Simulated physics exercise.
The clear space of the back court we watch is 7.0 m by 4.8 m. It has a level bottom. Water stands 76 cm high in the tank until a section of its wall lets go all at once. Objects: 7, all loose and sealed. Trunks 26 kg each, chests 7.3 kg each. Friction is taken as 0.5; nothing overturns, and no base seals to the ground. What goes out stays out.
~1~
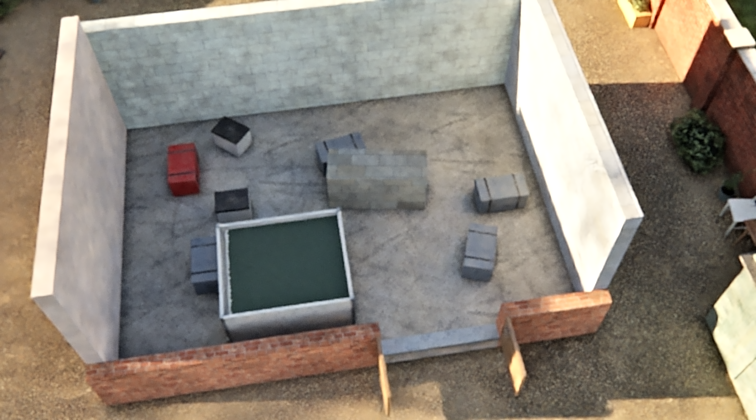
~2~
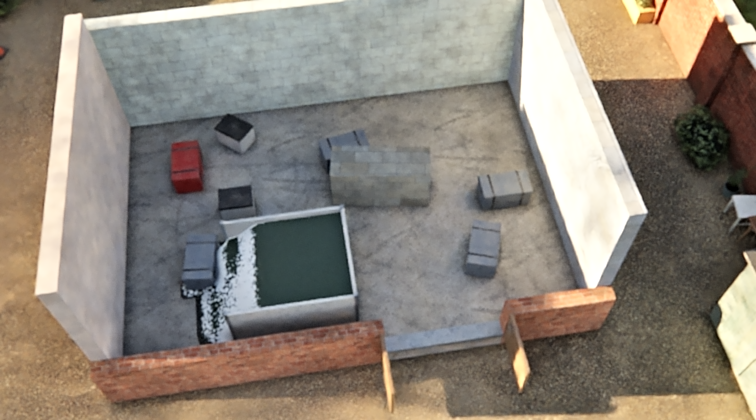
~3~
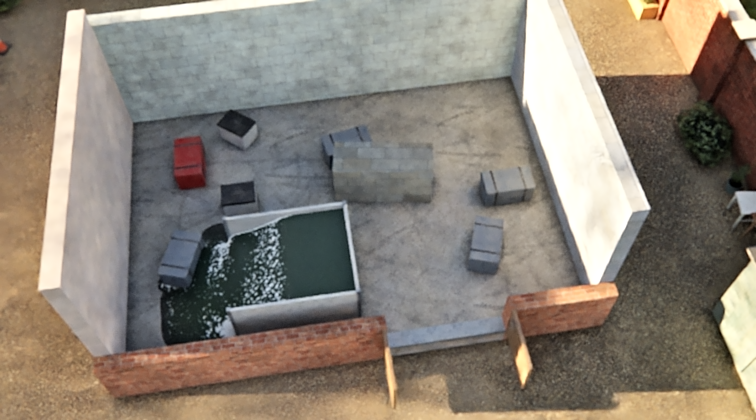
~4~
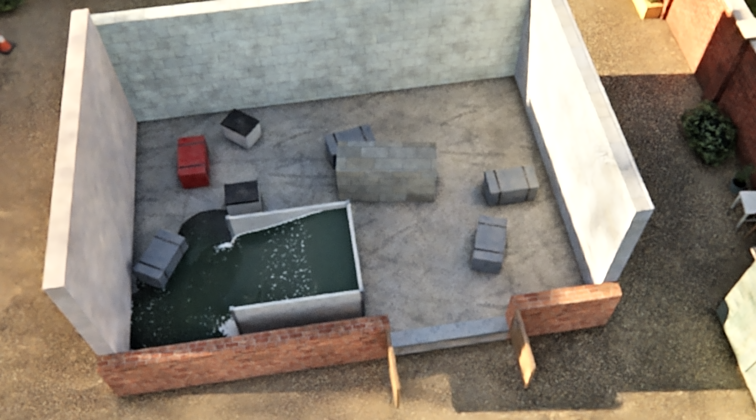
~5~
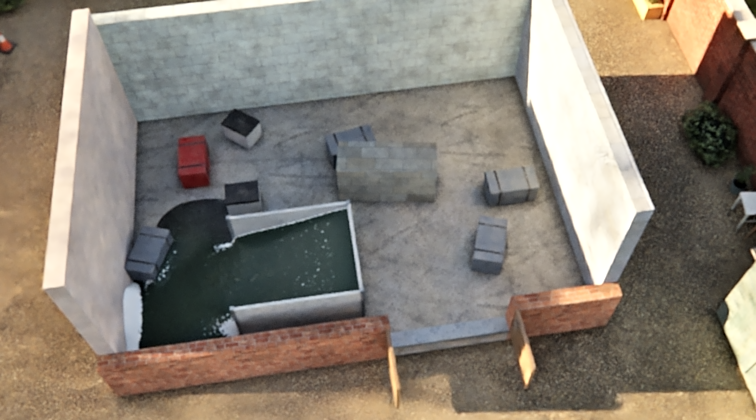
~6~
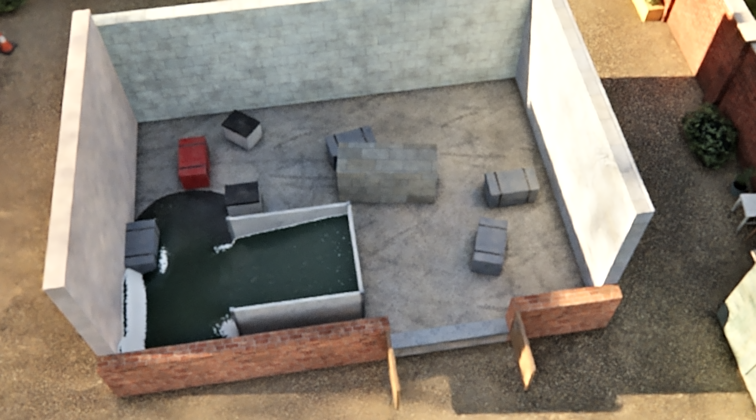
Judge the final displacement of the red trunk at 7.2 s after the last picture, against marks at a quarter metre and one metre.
It comes to rest far off.
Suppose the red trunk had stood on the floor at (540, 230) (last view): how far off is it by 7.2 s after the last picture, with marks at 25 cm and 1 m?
By that time it covers a moderate distance.
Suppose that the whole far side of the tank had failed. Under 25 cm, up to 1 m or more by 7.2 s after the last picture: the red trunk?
The red trunk is swept a long way.
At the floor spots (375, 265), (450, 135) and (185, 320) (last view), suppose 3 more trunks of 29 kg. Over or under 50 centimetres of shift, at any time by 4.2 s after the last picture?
Lab note - in order: Below threshold / below threshold / above threshold.
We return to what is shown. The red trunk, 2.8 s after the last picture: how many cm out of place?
It is about 200 cm out of place by then.
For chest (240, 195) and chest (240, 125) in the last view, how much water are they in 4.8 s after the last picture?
Around 3 cm and 6 cm.
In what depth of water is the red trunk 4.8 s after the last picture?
Near 6 cm deep.
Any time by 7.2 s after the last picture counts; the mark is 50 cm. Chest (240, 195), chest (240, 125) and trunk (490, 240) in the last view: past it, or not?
In sequence - crossed the line; crossed the line; stayed below the line.
Then, 0.9 s after the last picture the red trunk is near (192, 156), 0.0 m from its start, aground; 0 of 7 are out; 0 afloat.
Then, 2.8 s after the last picture the red trunk is near (318, 117), 2.2 m from its start, aground; 0 of 7 are out; 2 afloat.
Then, 4.8 s after the last picture the red trunk is near (482, 89), 5.2 m from its start, aground; 0 of 7 are out; 1 afloat.
Then, 7.2 s after the last picture the red trunk is near (515, 129), 5.5 m from its start, afloat; 0 of 7 are out; 5 afloat.
